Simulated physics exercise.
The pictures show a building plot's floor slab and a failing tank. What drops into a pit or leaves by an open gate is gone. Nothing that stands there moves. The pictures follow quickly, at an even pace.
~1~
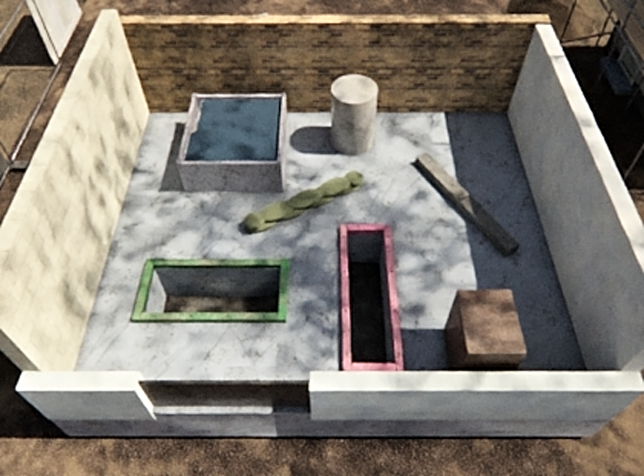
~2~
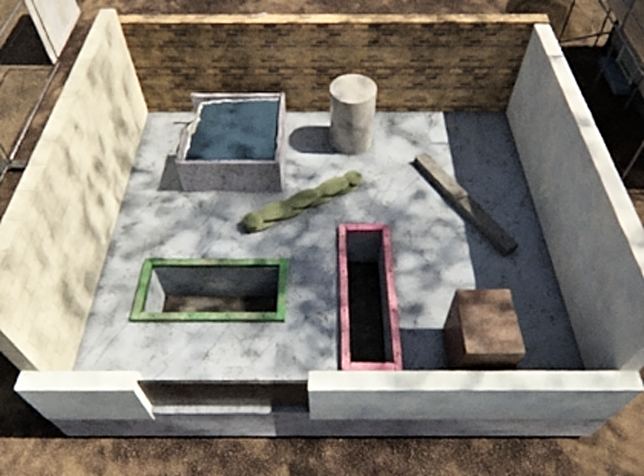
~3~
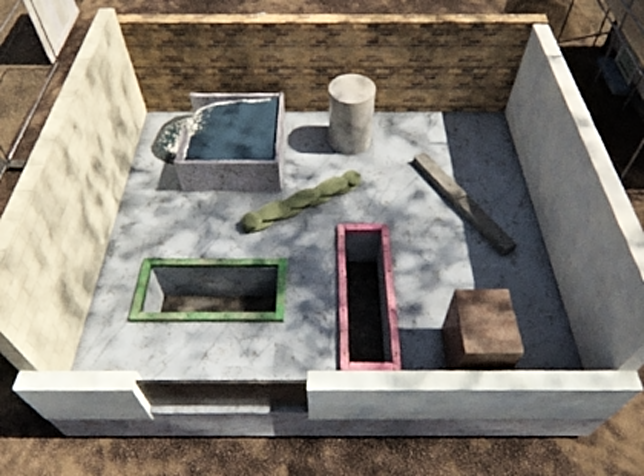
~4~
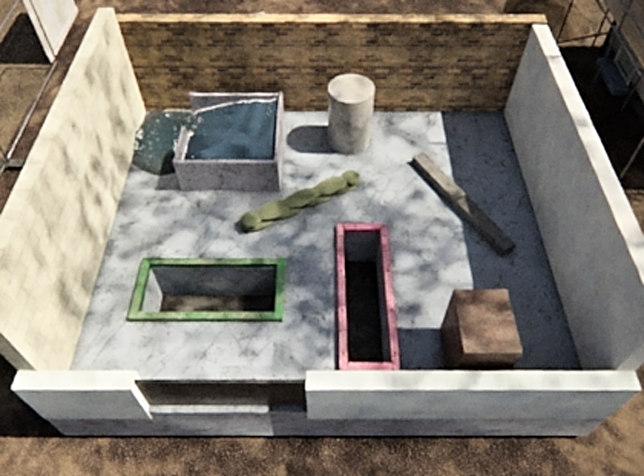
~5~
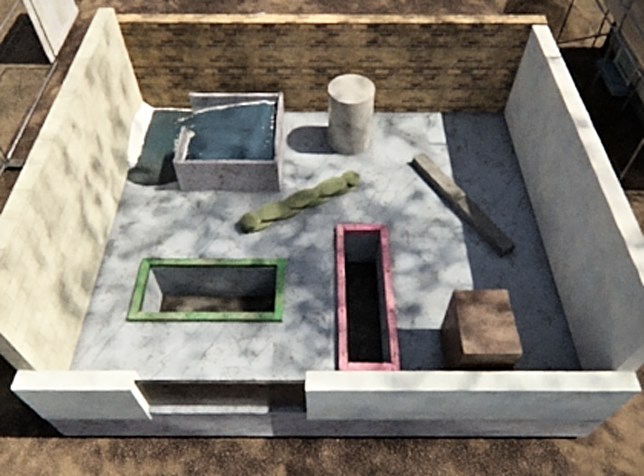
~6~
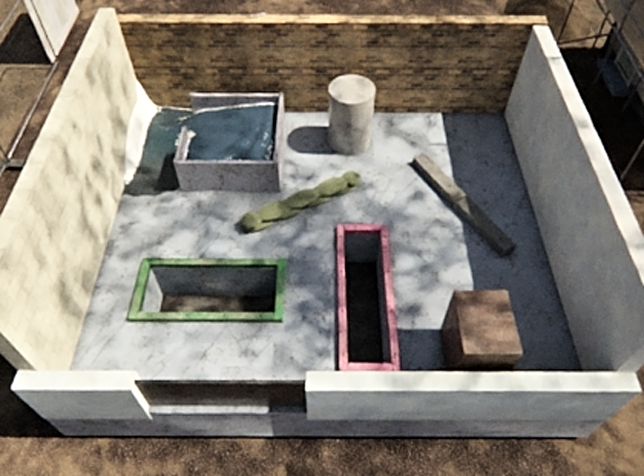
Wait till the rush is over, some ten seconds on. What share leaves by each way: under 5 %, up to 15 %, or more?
In the end: The gate takes under 5 %; the green pit takes from 5 to 15 %; the pink pit takes under 5 %.
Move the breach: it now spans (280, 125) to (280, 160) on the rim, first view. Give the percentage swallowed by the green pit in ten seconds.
Per cent: Green 0.
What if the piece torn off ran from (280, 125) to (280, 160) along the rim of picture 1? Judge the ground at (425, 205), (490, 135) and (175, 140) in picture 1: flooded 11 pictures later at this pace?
One after the other: Under water, under water, not flooded.
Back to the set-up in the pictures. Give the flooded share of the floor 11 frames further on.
Near 20 in a hundred.
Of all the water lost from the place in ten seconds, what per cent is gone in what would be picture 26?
About 55 per cent.
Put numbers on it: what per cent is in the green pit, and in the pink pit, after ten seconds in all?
Roughly 8 per cent, then 0 per cent.
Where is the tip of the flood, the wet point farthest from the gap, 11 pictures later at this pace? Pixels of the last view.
I would point to (78, 345).
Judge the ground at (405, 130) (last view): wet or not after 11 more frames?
At that place: No water.
A moment on, water covers 10 % of the floor; the gate 0 %, the green pit 0 %, the pink pit 0 %.
Next, water covers 20 % of the floor; the gate 0 %, the green pit 0 %, the pink pit 0 %.
Then, water covers 35 % of the floor; the gate 0 %, the green pit 5 %, the pink pit 0 %.
Later, water covers 60 % of the floor; the gate 0 %, the green pit 8 %, the pink pit 0 %.
In the end, water covers 85 % of the floor; the gate 0 %, the green pit 9 %, the pink pit 0 %.
